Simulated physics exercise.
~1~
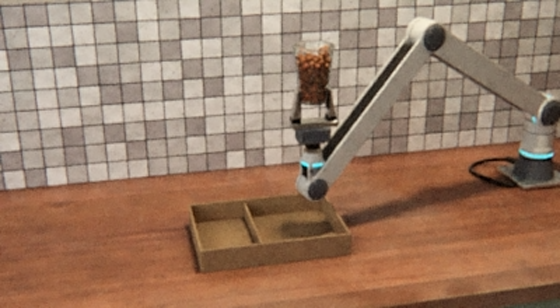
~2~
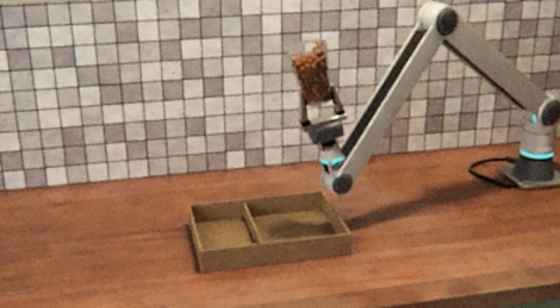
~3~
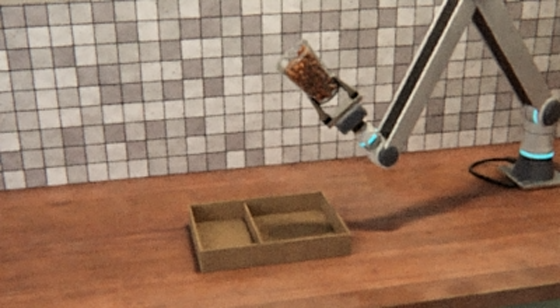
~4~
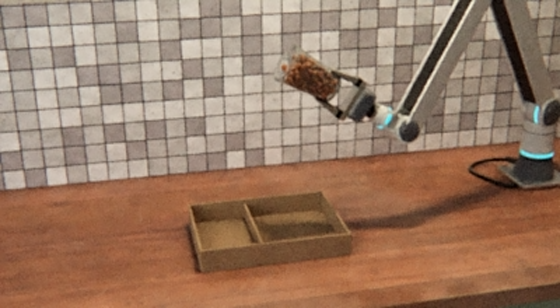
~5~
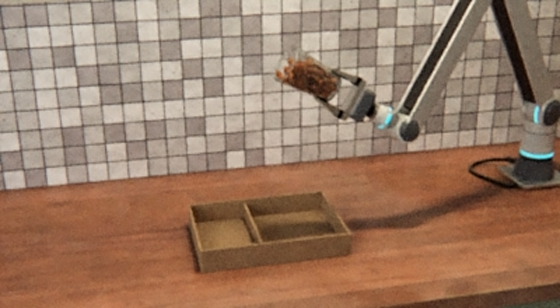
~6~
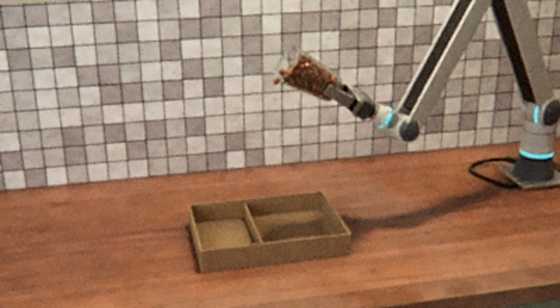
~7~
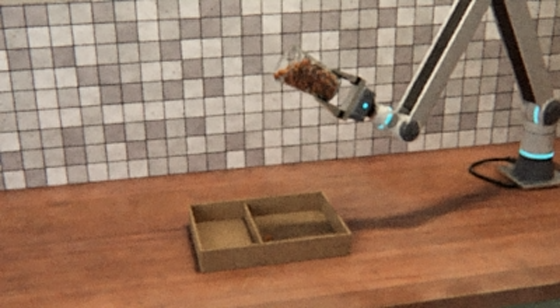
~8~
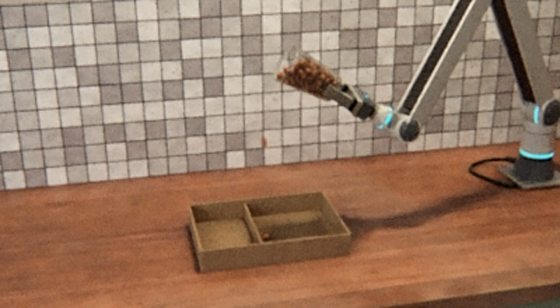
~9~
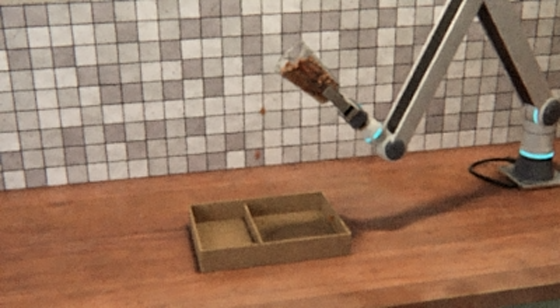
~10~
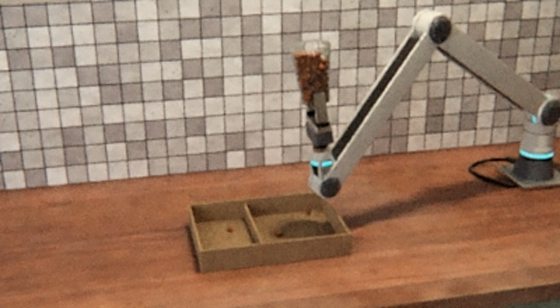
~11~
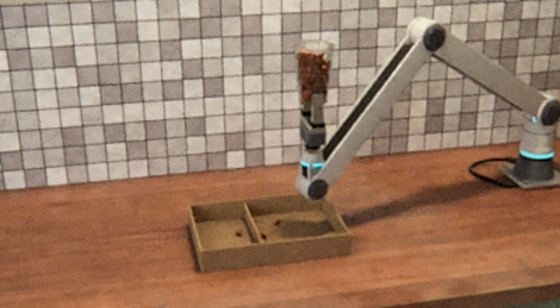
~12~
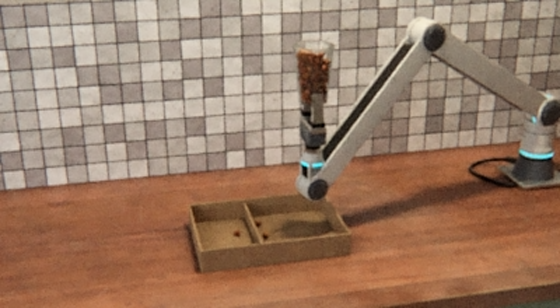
A robot arm holds a clear beaker of hazelnuts upright above a shallow, divided tray on a wooden table, with a tiled wall behind. The arm draws back to the right and tips the beaker over to the left until it leans steeply. Holding that tilt, the gripper twists the beaker about its own length, and the nuts shift inside. A few tumble out and drop toward the tray. The arm then swings the beaker back upright over the tray, still holding most of its nuts, while a few lie scattered in the two compartments.
